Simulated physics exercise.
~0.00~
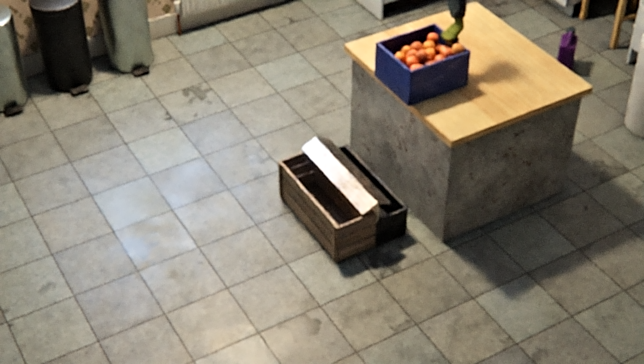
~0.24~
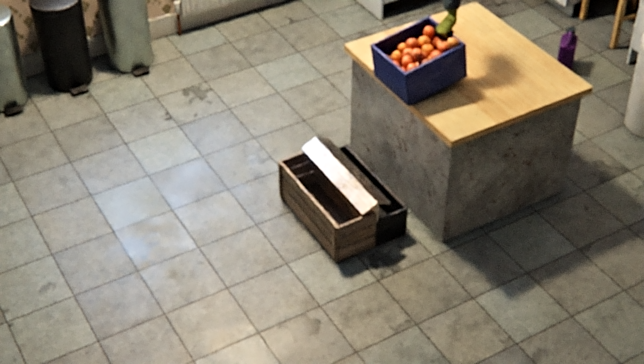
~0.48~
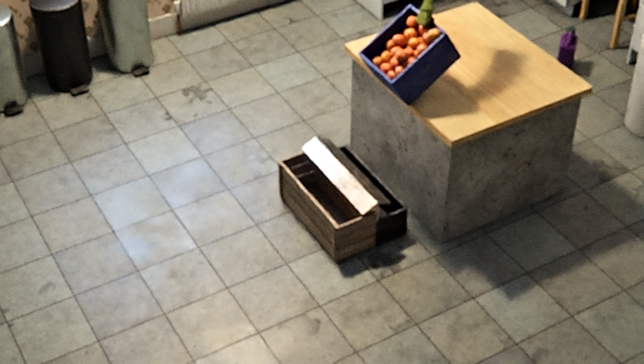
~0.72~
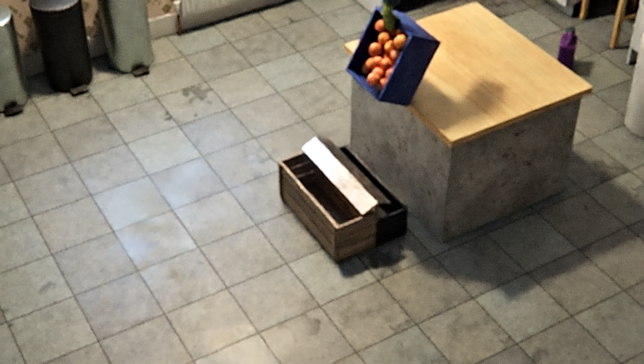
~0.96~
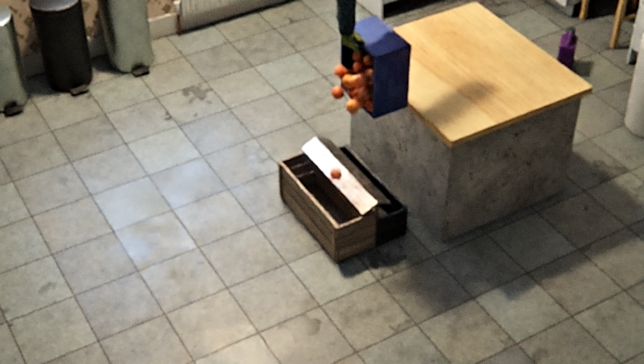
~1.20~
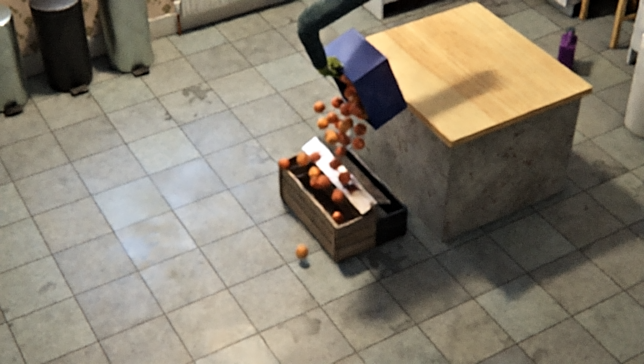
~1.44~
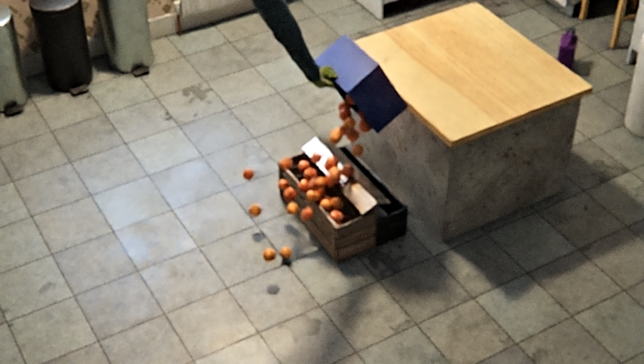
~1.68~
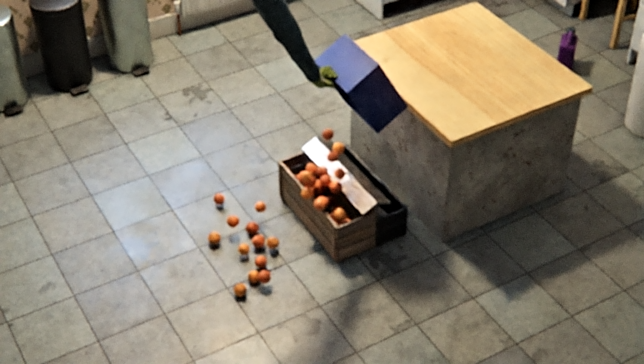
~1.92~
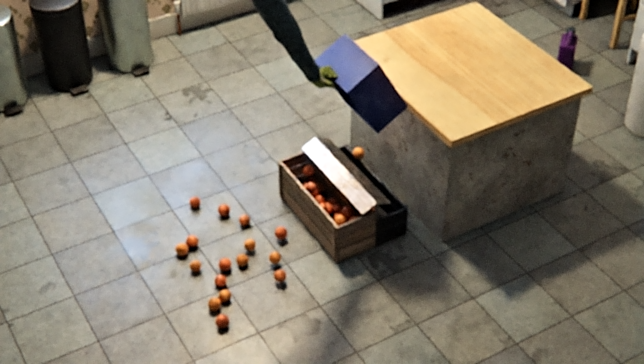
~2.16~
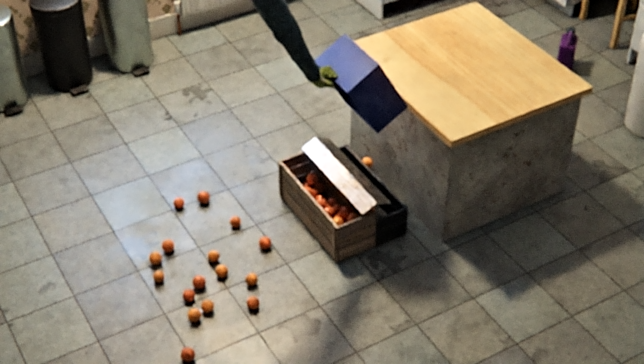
In a room with a grey tiled floor, a dark arm tips a blue crate of oranges over the left edge of a wood-topped block, and the fruit pours down into a wooden tub, while many oranges bounce out and roll left, ending scattered across the tiles.
